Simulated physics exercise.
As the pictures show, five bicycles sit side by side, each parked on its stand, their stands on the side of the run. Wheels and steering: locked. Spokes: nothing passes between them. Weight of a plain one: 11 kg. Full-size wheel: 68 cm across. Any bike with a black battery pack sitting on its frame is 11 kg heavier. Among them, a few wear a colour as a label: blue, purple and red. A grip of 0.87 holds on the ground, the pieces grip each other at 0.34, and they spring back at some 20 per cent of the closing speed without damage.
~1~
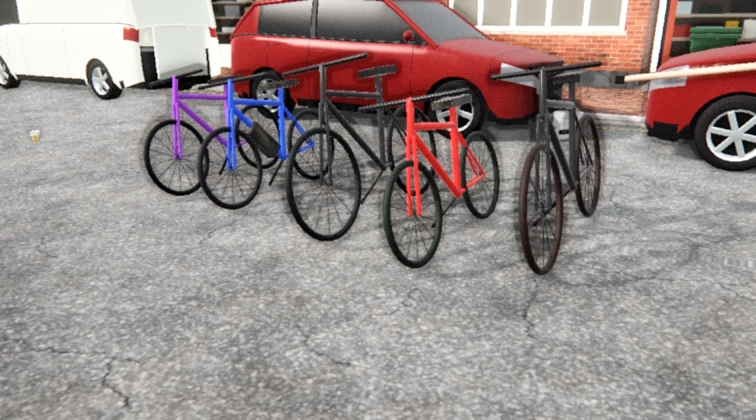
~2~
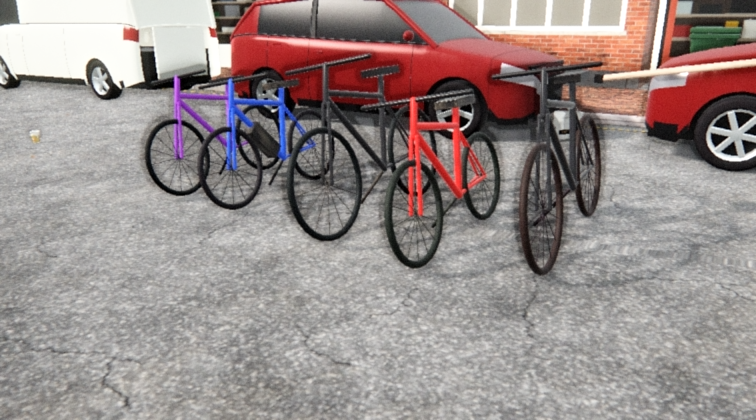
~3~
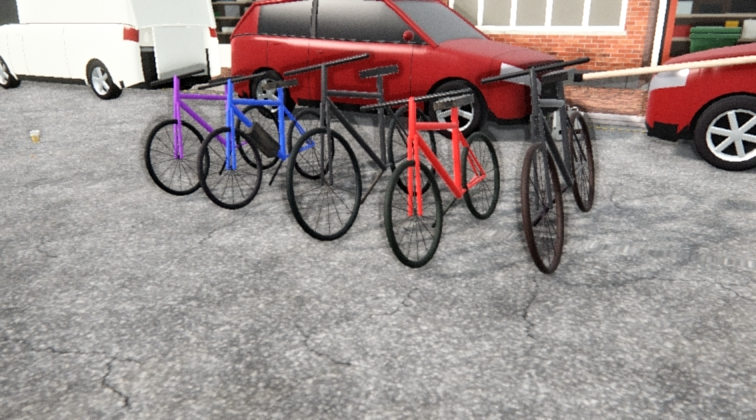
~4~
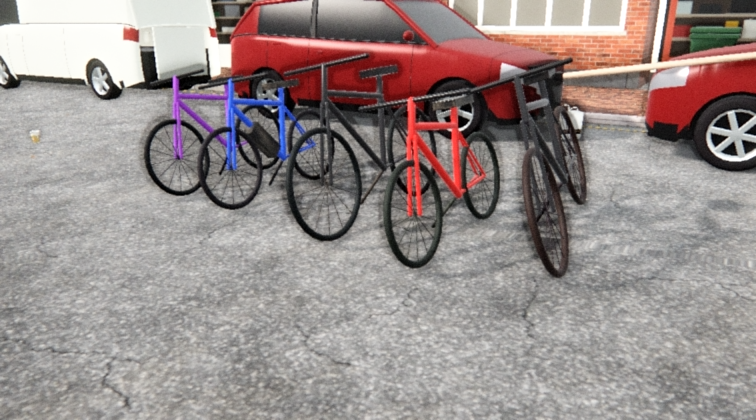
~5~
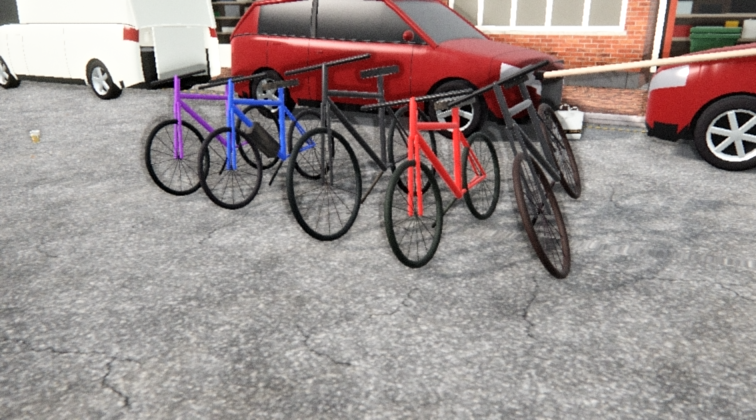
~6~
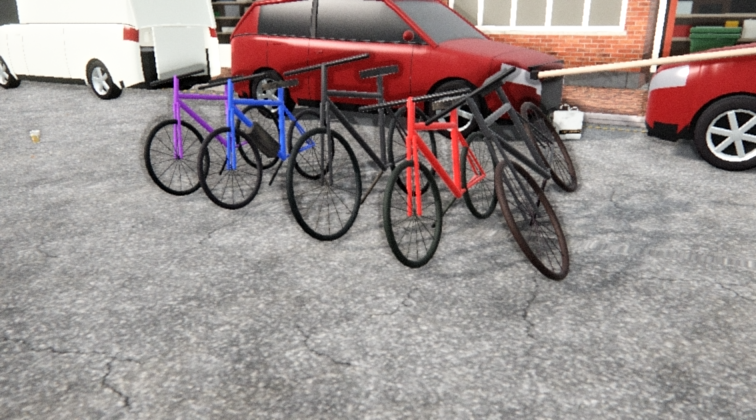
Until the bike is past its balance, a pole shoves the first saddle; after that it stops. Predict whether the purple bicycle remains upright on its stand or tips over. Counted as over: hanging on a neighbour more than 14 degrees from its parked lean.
It fails to stay up.
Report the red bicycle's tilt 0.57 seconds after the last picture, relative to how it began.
My estimate is close to 25°.
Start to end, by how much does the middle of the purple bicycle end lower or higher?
Lower, by roughly 20 cm.
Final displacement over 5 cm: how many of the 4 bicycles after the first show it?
The number is 4.
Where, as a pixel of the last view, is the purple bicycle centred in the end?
Somewhere close to (170, 144), I'd say.
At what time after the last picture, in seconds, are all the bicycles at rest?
That happens at roughly 2.5 seconds.
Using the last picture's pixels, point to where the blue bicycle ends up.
End point in last frame: Roughly (219, 148).
Then, 0.57 s on from the sixth picture, 1 of the 4 other bicycles over; purple bicycle unmoved; red bicycle tipped 25°.
Then, 1.05 s on from the sixth picture, 2 of the 4 other bicycles over; purple bicycle unmoved; red bicycle tipped 65°.
Then, 1.87 s on from the sixth picture, 4 of the 4 other bicycles over; purple bicycle tipped 40°; red bicycle tipped 64°.
Finally, 4 of the 4 other bicycles over; purple bicycle tipped 65°; blue bicycle tipped 65°; red bicycle tipped 64°. Not one is left standing. Seen by the last camera, middles, purple bicycle near (170, 144), blue bicycle near (219, 147).
